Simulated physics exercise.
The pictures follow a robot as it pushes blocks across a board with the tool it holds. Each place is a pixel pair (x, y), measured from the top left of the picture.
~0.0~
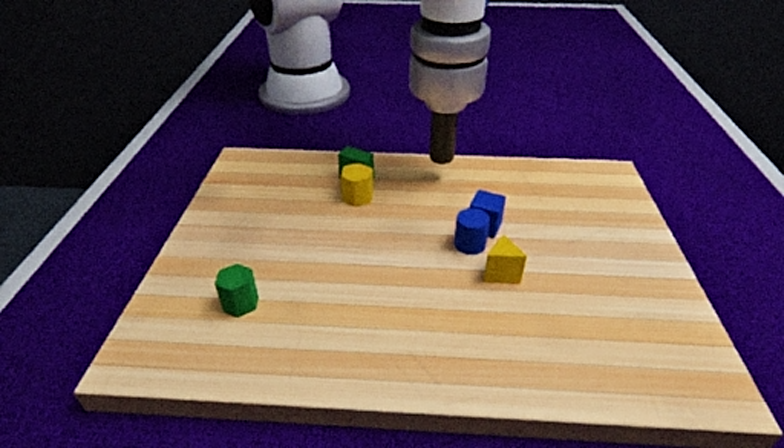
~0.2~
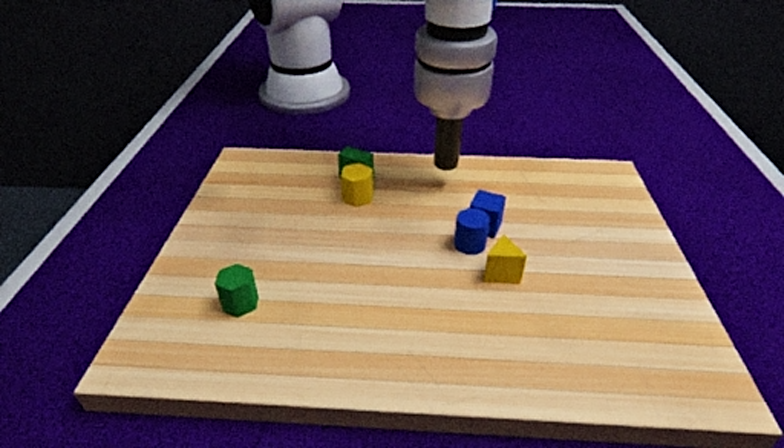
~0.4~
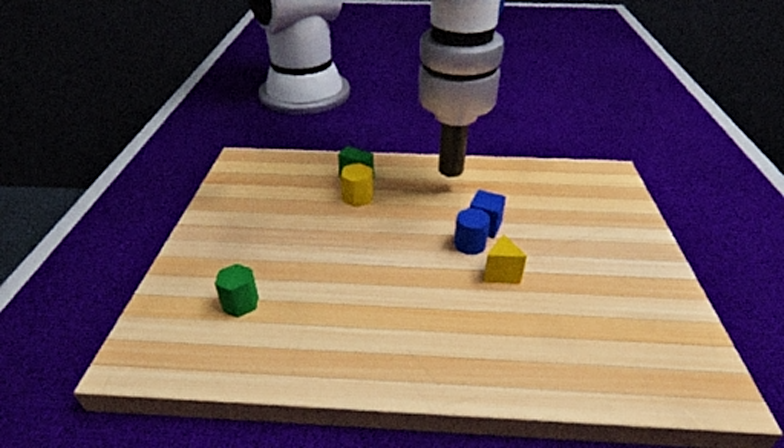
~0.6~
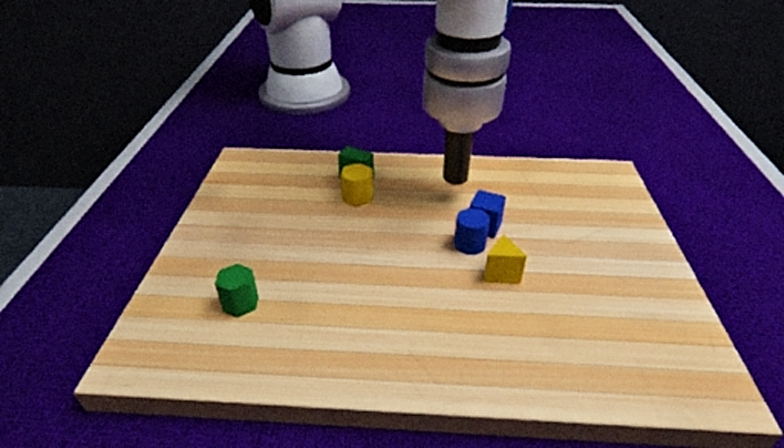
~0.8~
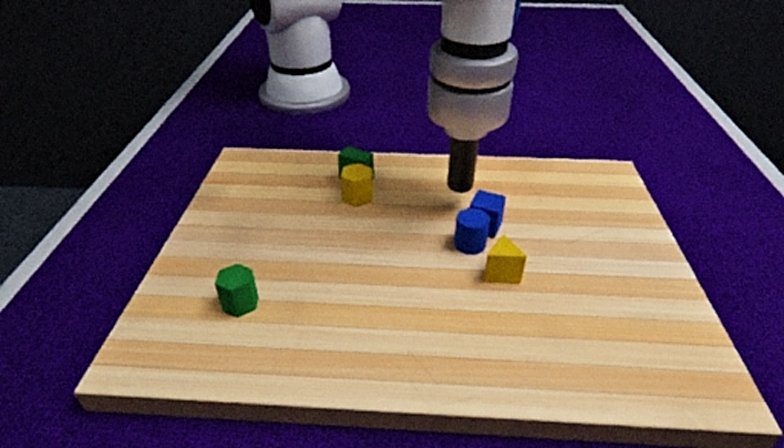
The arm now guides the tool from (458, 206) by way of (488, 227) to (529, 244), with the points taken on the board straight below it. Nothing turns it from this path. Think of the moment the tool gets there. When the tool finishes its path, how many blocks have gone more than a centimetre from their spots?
One block moves.
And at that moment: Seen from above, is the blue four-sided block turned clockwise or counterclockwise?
In a top view, it turns clockwise.
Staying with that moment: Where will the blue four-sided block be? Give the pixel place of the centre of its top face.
It will likely be found at (549, 238).
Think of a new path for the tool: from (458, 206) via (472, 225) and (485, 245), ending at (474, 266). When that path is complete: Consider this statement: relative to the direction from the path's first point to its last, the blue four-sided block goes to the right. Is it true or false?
False
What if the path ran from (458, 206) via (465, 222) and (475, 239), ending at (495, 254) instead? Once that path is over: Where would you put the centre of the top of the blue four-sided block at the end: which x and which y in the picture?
The blue four-sided block ends near (521, 216).
What follows on the original path. Halfway along, tool at (492, 208); blue four-sided block at (513, 216), turned 30° clockwise.
At the end, tool at (534, 224); blue circular block not moved; blue four-sided block at (549, 238), turned 70° clockwise.
